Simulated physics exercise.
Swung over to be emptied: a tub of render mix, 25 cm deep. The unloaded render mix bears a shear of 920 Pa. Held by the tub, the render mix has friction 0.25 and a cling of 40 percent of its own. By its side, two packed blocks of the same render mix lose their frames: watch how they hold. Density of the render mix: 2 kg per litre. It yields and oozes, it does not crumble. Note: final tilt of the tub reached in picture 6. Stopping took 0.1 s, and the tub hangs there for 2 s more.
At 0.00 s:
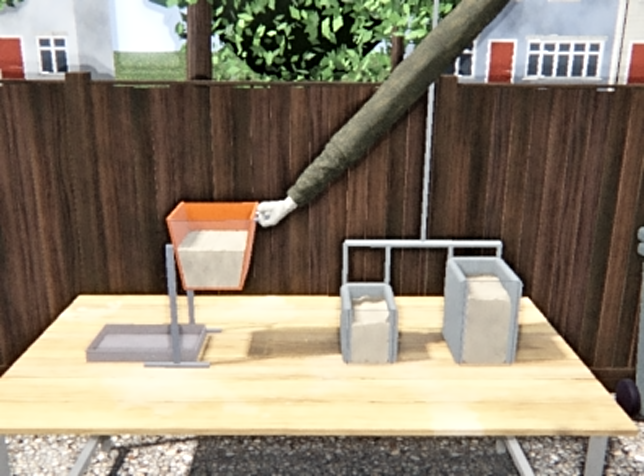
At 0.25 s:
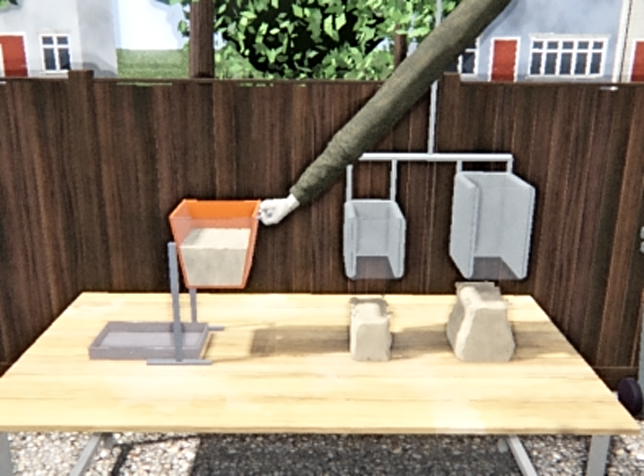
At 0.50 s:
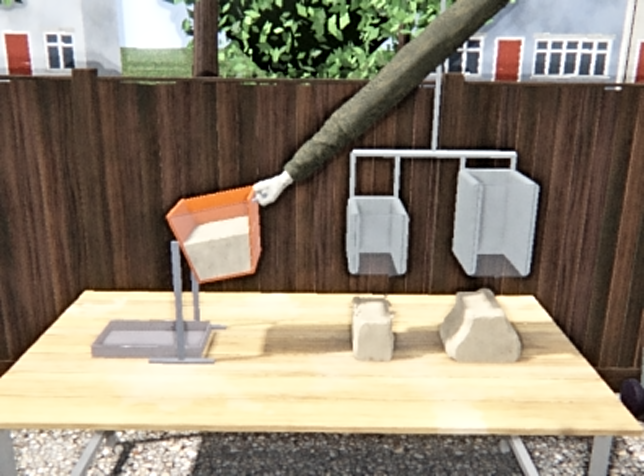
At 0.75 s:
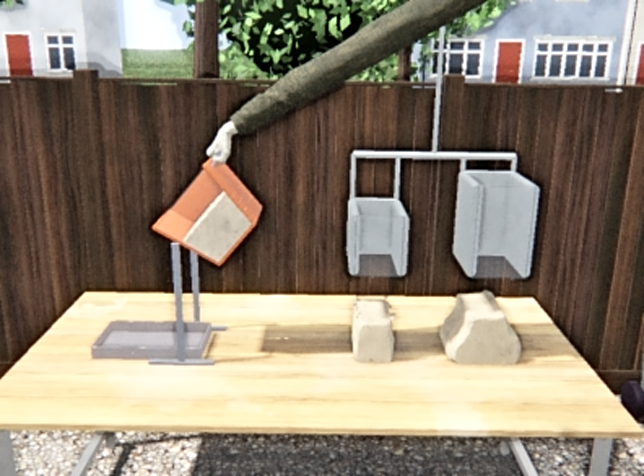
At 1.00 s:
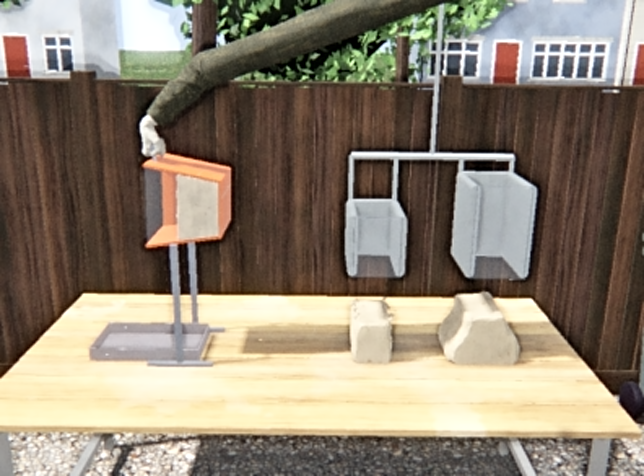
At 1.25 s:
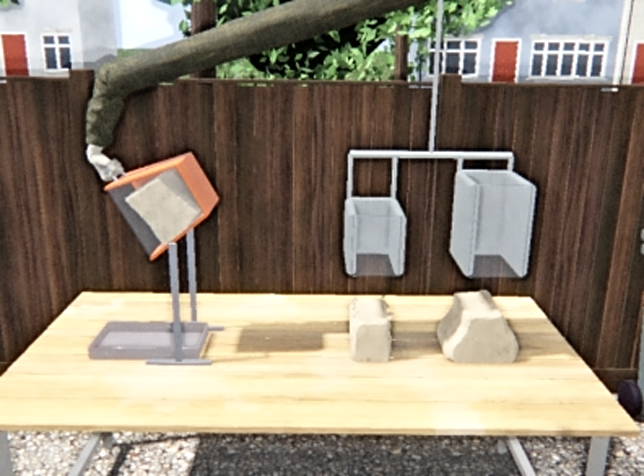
The footage shows grey casings lifting off two beige blocks on a table, the larger right one slumping wider, then a gloved hand swinging an orange tub over leftward, the pale mix inside staying in it.
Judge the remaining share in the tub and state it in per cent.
The remaining share is close to 0 %.
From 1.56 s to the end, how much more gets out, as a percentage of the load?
Share of load from then on: Approx. 0 %.
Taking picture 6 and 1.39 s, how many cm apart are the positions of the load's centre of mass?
Some 16 cm.
By 1.39 s, the tub is at 119 degrees and holds 43 %.
By 1.56 s, the tub is at 119 degrees and holds 0 %.
By 1.73 s, the tub is at 119 degrees and holds 0 %.
By 1.90 s, the tub is at 119 degrees and holds 0 %.
By 3.25 s, at the end, the tub is at 119 degrees and holds 0 %.
